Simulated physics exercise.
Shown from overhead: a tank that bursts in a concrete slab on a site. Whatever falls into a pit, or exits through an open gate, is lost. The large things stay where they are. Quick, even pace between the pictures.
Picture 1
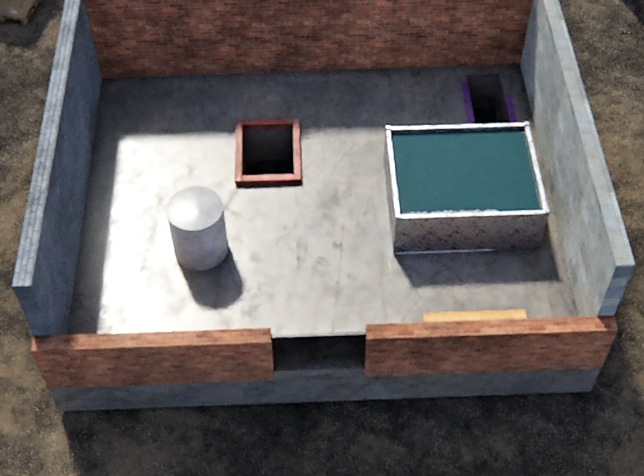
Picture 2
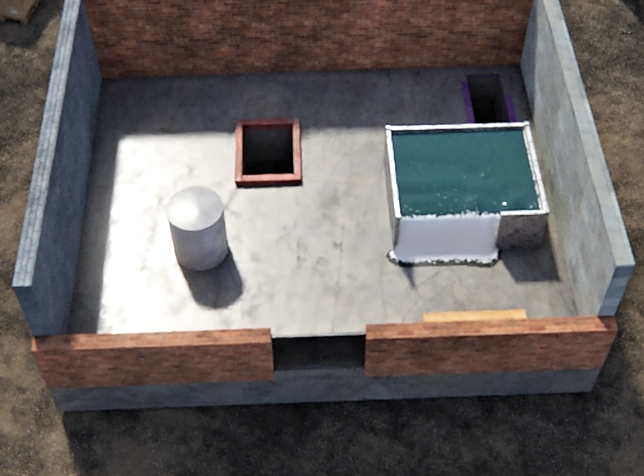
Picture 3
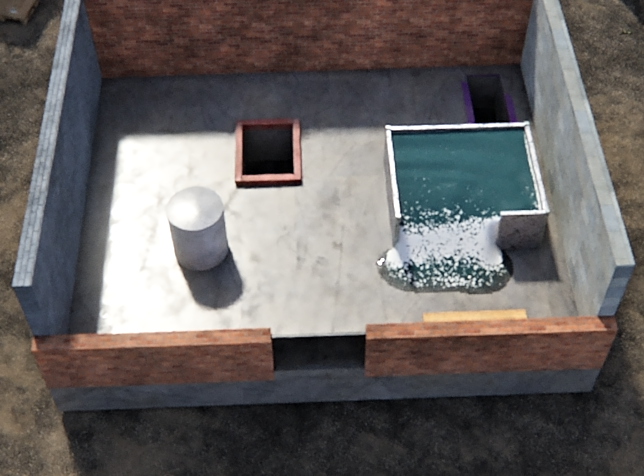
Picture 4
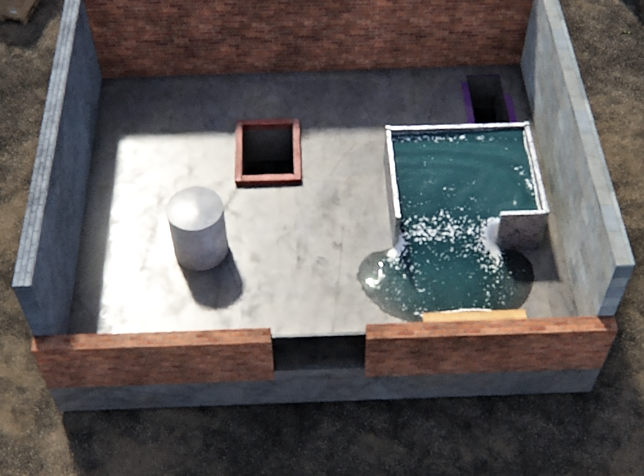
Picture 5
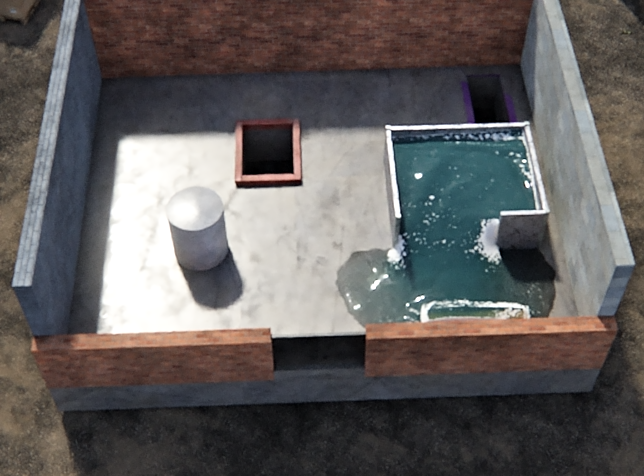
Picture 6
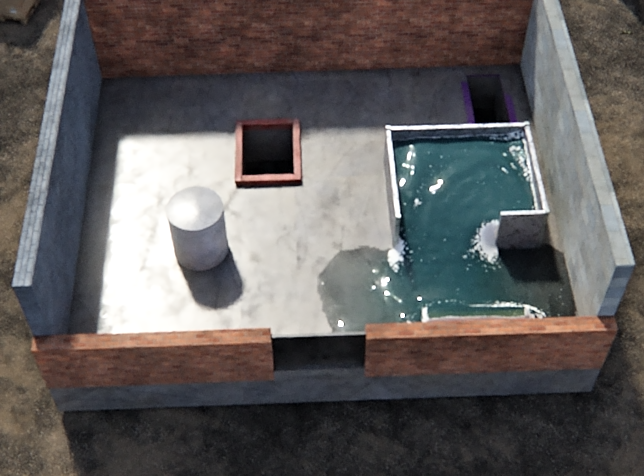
A tank of green water on the right burst open at the front, and the water poured out in a white, foamy rush, then spread across the concrete floor to the low brick wall.
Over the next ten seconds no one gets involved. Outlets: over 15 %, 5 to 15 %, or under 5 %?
Result: The gate will drain shy of five per cent; the red pit will drain shy of five per cent; the purple pit will drain five to fifteen per cent inclusive.
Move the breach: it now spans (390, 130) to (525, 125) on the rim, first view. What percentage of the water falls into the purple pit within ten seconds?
I'd estimate the purple pit takes around 55 percent.
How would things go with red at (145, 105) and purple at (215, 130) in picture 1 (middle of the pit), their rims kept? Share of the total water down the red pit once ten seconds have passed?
Result - red pit, 4 in a hundred.
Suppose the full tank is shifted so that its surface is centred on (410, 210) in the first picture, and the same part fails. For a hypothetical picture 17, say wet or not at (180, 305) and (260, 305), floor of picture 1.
Soaked, soaked.
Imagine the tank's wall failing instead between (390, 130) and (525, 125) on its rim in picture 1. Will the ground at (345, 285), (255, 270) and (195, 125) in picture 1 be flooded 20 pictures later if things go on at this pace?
The first would be still unwetted, the second still unwetted and the third drenched.
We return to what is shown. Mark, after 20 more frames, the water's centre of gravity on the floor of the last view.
Roughly (373, 270).
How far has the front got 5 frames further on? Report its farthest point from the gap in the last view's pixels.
At roughly (228, 358).
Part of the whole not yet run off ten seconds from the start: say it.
Estimate: Close to 90 %.
A moment on, water covers 20 % of the floor; the gate 0 %, the red pit 0 %, the purple pit 0 %.
Next, water covers 30 % of the floor; the gate 0 %, the red pit 0 %, the purple pit 0 %.
Then, water covers 50 % of the floor; the gate 0 %, the red pit 0 %, the purple pit 1 %.
Later, water covers 70 % of the floor; the gate 0 %, the red pit 0 %, the purple pit 6 %.
In the end, water covers 95 % of the floor; the gate 0 %, the red pit 0 %, the purple pit 9 %.
